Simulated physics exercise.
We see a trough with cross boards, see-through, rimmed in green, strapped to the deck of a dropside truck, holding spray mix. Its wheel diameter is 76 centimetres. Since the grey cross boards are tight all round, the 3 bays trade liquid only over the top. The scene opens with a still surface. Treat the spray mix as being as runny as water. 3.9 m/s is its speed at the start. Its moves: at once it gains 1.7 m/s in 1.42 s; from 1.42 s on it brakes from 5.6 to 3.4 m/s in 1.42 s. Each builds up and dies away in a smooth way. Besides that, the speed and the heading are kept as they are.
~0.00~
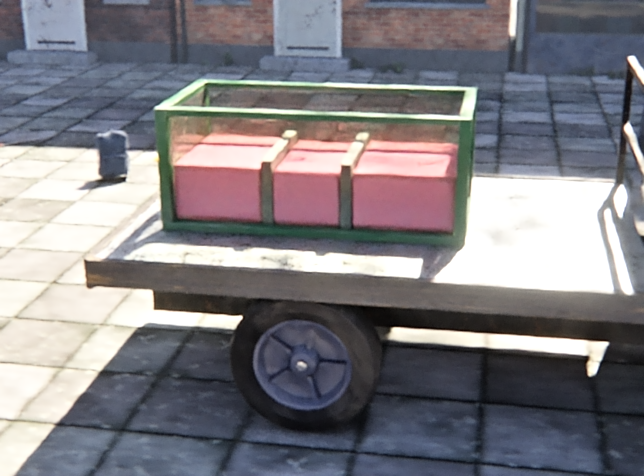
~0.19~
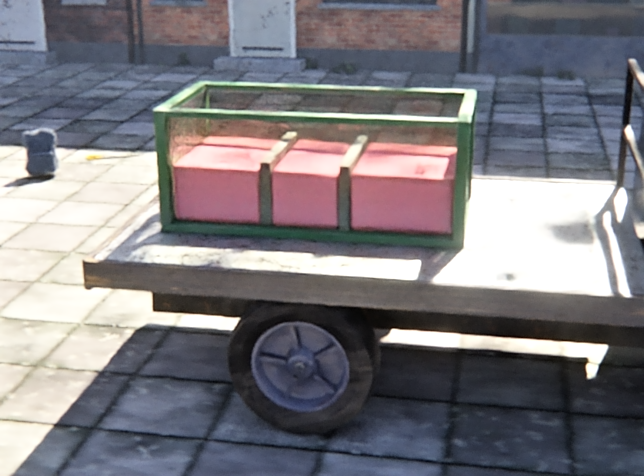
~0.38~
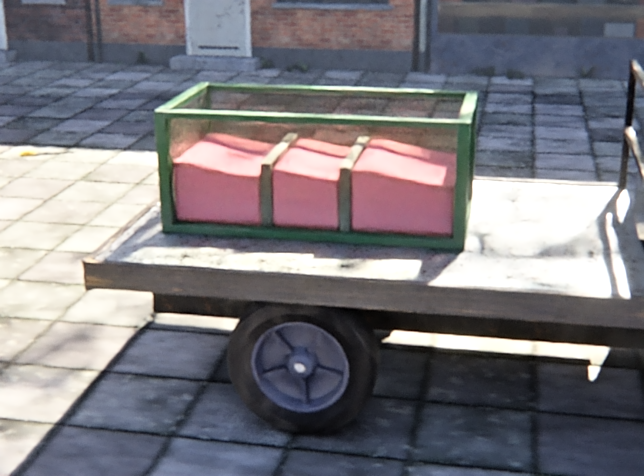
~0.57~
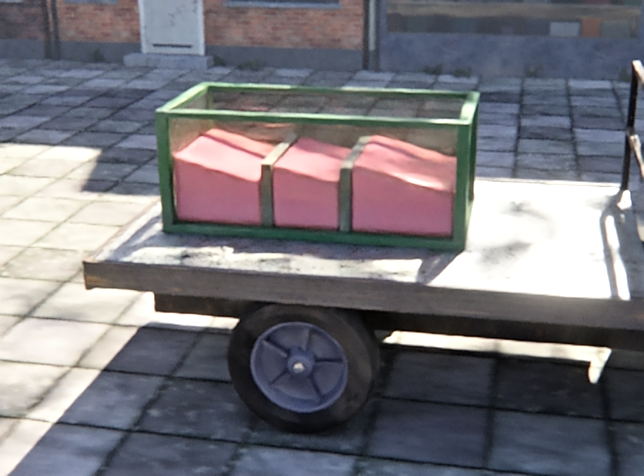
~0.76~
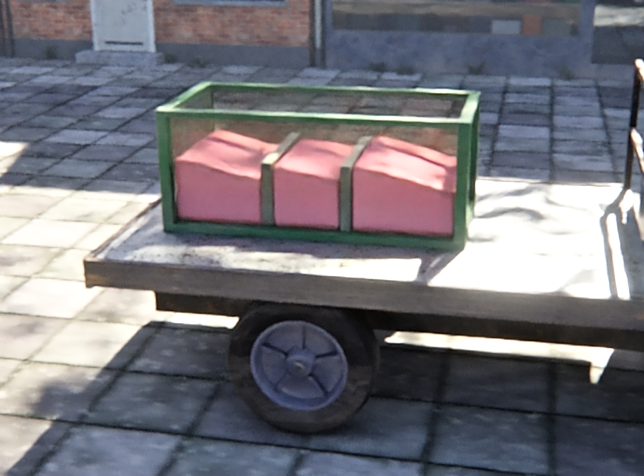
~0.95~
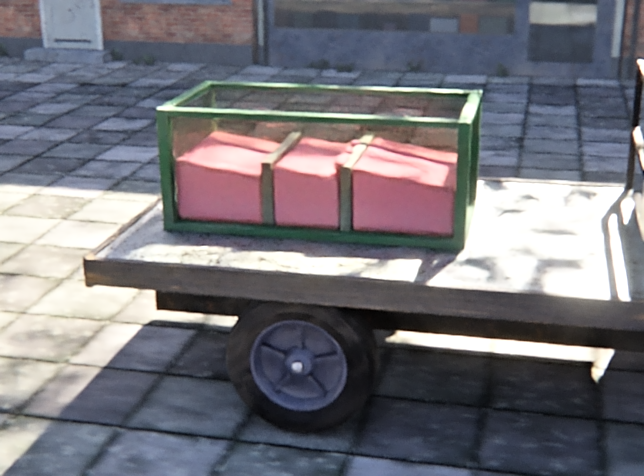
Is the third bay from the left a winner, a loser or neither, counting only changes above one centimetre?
In that bay the level finishes as it started.
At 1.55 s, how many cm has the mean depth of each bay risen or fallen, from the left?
In cm: 0, 1 up, 0.
By 1.55 s left to right it is 31, 31, 30 cm deep.
By 2.45 s left to right it is 30, 31, 30 cm deep.
By 3.35 s left to right it is 30, 32, 31 cm deep.
By 5.82 s left to right it is 30, 32, 31 cm deep.
